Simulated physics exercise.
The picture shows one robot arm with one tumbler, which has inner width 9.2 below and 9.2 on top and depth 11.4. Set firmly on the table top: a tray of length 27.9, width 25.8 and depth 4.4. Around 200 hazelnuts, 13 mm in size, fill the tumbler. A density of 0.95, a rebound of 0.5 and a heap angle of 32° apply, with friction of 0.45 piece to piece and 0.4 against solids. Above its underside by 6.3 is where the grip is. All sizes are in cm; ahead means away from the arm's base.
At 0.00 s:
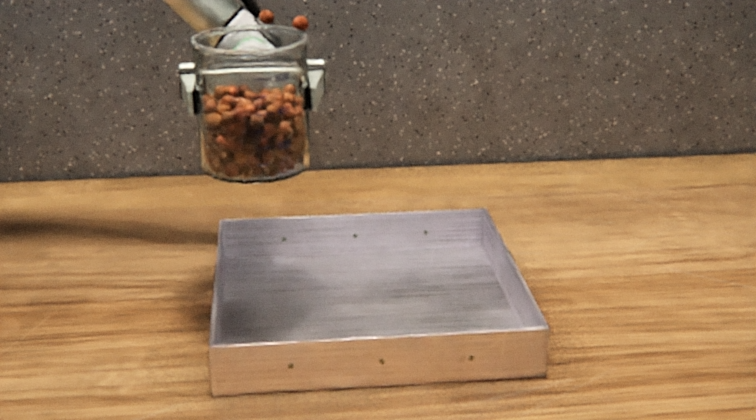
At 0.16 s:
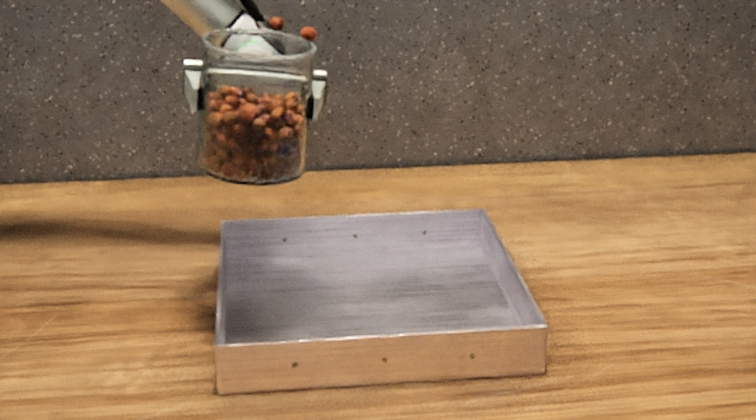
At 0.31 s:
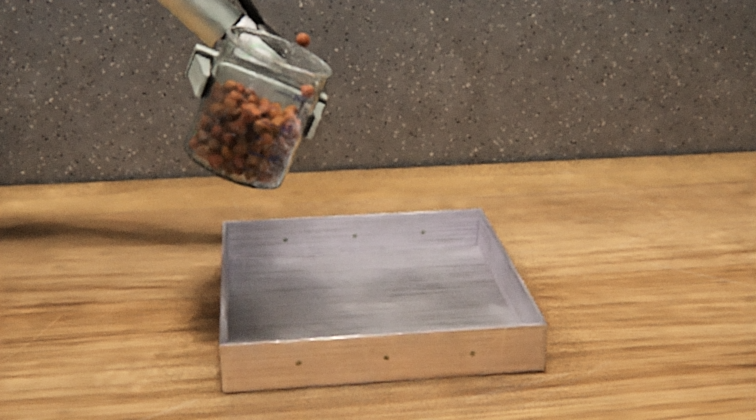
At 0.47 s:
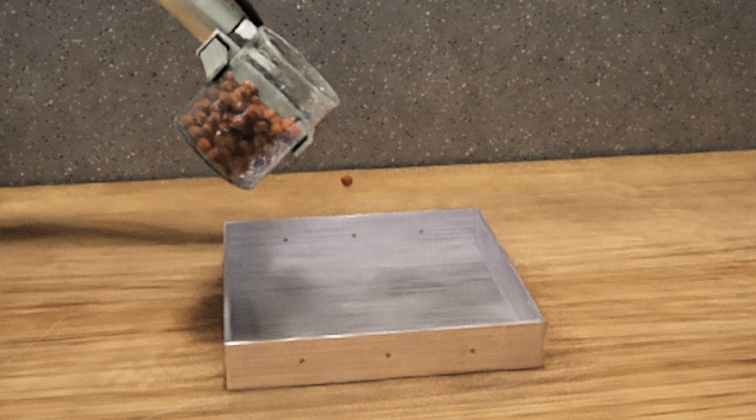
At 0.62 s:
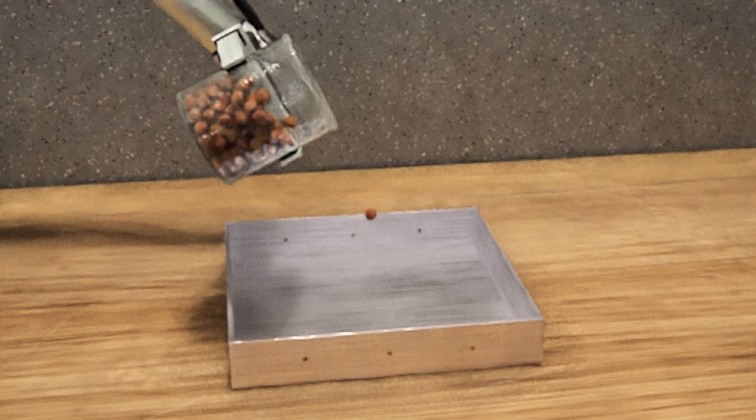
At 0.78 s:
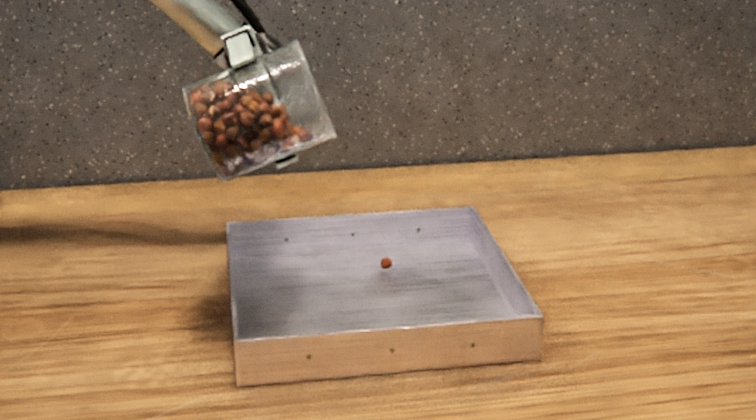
A robot arm tilts a clear tumbler of reddish-brown hazelnuts over to the right above a shallow tray on a wooden table, and a single nut drops into the tray while the others slide along the tumbler's side.
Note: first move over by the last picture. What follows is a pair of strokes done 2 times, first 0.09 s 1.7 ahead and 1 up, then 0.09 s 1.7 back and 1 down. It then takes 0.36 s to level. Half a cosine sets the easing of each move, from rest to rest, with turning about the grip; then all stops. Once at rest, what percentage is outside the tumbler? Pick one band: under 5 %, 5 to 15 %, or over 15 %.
5 to 15 %.
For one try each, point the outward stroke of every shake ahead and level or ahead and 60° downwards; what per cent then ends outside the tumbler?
5 and 0 %.
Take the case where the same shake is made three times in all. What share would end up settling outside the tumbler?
Near 15 per cent.
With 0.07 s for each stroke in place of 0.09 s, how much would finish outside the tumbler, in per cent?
15 %.
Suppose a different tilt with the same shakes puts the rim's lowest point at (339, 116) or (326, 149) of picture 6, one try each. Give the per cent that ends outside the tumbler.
0 % and 35 %.
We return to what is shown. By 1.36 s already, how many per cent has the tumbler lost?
Near 5 per cent.
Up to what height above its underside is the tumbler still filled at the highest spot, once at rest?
Roughly 8.0 cm.
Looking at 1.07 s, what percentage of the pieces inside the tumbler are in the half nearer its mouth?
Some 40 percent is in that half.
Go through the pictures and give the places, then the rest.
The tumbler middle at (253, 104), level; upper third of the load around (256, 107), from x 210 to 300, top at y 20; 196 in the tumbler, in the first frame.
The tumbler middle at (255, 107), tilted 7° forward; upper third of the load around (252, 109), from x 210 to 310, top at y 25, in the second frame.
The tumbler middle at (256, 110), tilted 24° forward; upper third of the load around (243, 110), from x 195 to 310, top at y 40; 195 in the tumbler, 1 in flight or on a rim, in the third frame.
The tumbler middle at (256, 111), tilted 46° forward; upper third of the load around (231, 107), from x 190 to 345, top at y 80; 195 in the tumbler, 1 in flight or on a rim, in the fourth frame.
The tumbler middle at (257, 111), tilted 63° forward; upper third of the load around (229, 99), from x 190 to 370, top at y 80; 195 in the tumbler, 1 in the tray, in the fifth frame.
The tumbler middle at (259, 113), tilted 70° forward; upper third of the load around (227, 103), from x 195 to 385, top at y 85; 195 in the tumbler, 1 in the tray, in the sixth frame.
After 1.07 s, tilted 70° forward, highest piece 24 above the table; 195 in the tumbler, 1 in the tray.
After 1.36 s, tilted 24° forward, highest piece 25 above the table; 182 in the tumbler, 13 in the tray, 1 in flight or on a rim.
After 1.70 s, level, highest piece 24 above the table; 182 in the tumbler, 14 in the tray.
After 2.75 s, level, highest piece 24 above the table; 182 in the tumbler, 14 in the tray.
In the end, 182 in the tumbler, 14 in the tray. That is 7 % outside the tumbler.
